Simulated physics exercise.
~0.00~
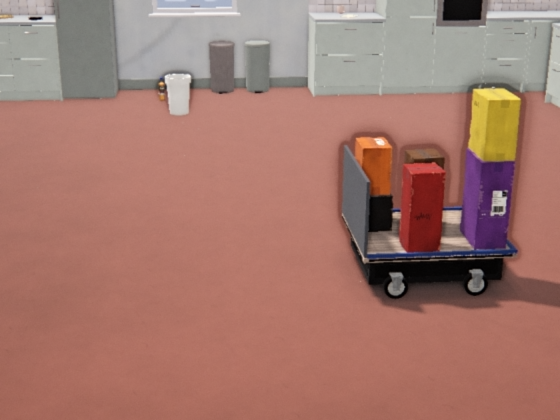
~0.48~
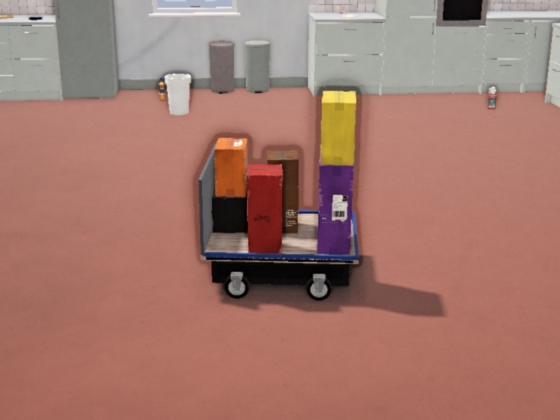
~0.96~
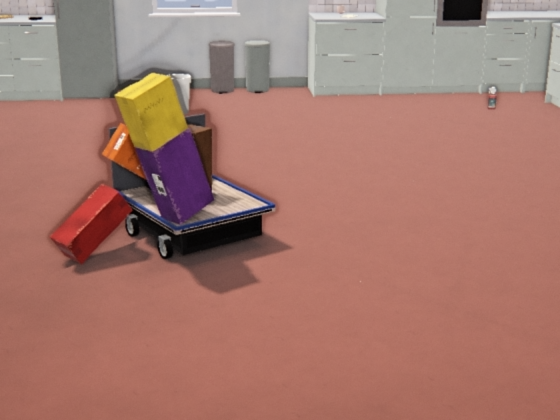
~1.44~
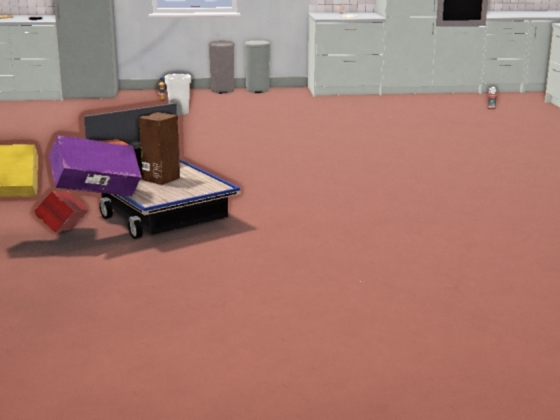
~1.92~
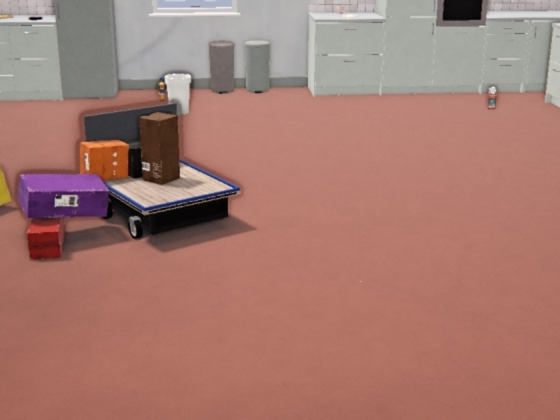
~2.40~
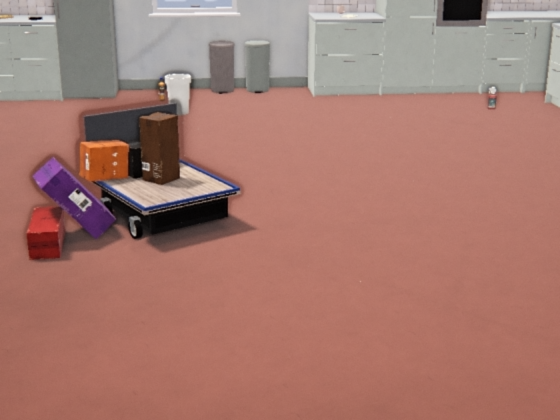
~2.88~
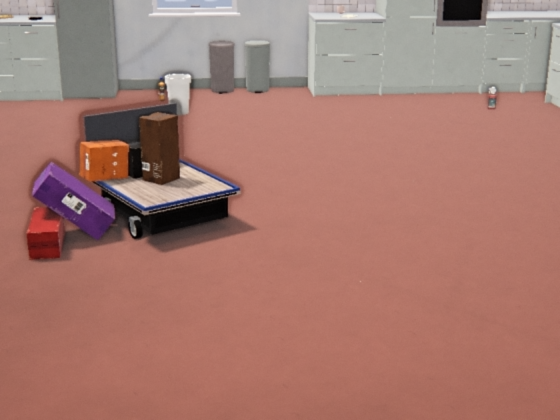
A kitchen with a reddish floor and pale cabinets along the back wall is seen from a fixed, raised view. A flat cart rolls left from the right side, carrying a yellow box stacked on a purple one, a red box in front, an orange box above a black one, and a brown box. As the cart swings around, the red box tumbles off and the yellow and purple boxes tip. The cart stops at left while they fall beside it and the orange box topples onto its side. The yellow box leaves view, and the purple one settles leaning by the red box, with the orange, black and brown boxes still aboard.
